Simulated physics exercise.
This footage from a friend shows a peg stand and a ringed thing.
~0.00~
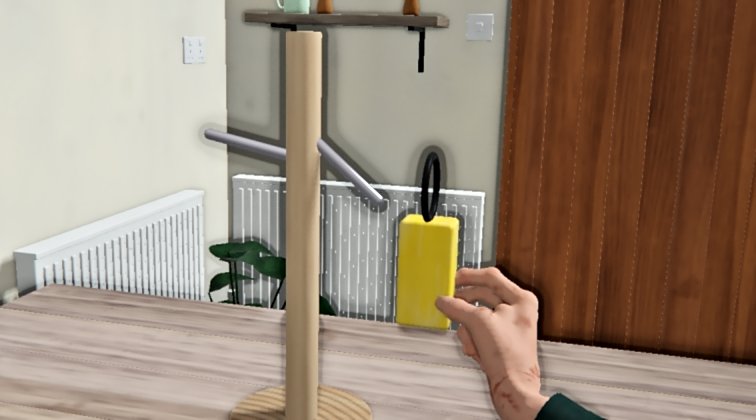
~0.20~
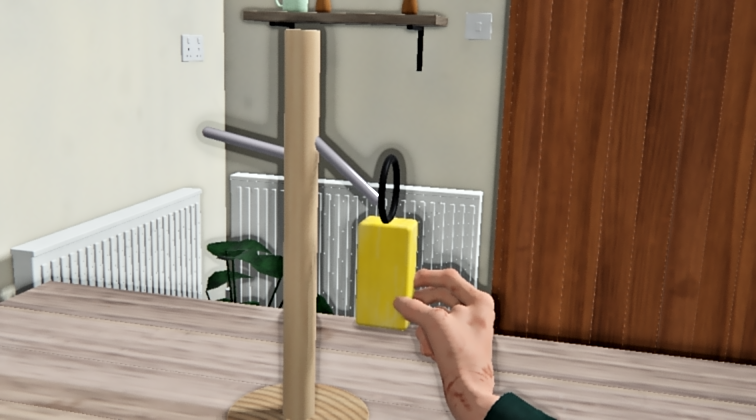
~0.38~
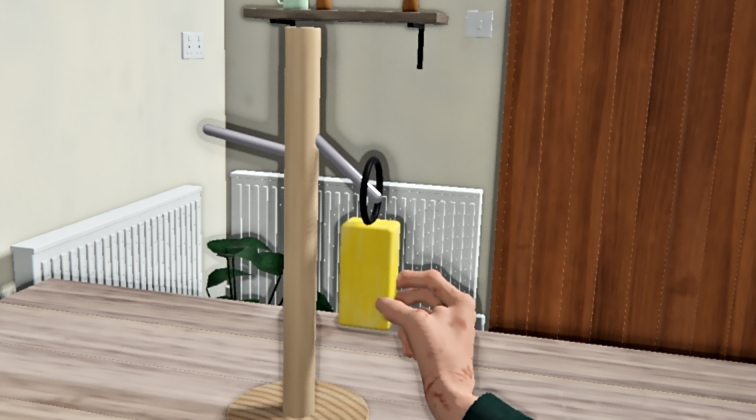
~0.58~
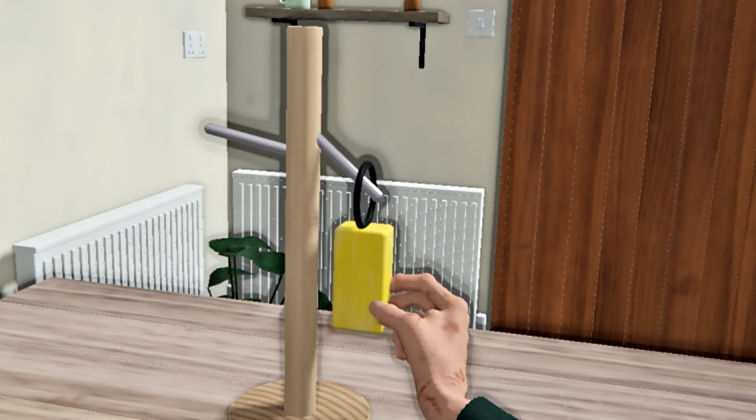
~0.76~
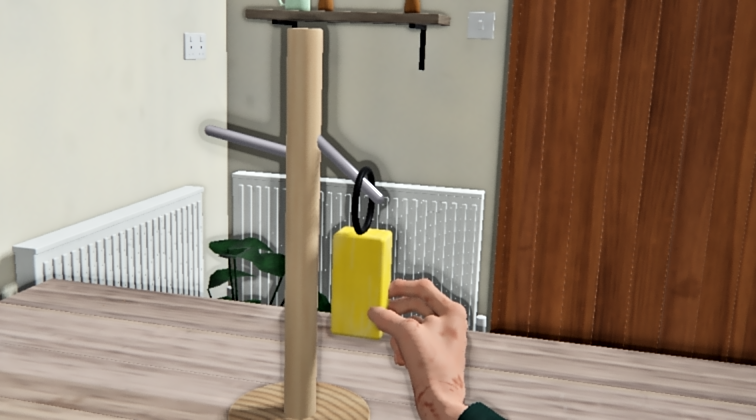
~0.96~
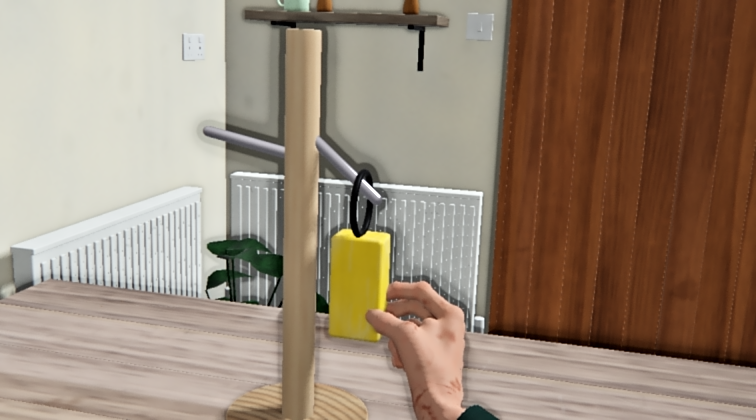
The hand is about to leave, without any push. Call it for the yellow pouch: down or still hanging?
Down.
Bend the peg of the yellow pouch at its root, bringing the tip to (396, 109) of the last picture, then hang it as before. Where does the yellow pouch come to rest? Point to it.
It finishes near (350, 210).
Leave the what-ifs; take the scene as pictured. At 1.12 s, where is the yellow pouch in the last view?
Roughly at (375, 309).
After 1.12 s, yellow pouch turned 22° from its first pose near (375, 310).
After 1.22 s, yellow pouch at the bottom near (396, 354).
After 1.32 s, yellow pouch on its way down near (433, 393).
In the end (2.0 s), the yellow pouch falls off.
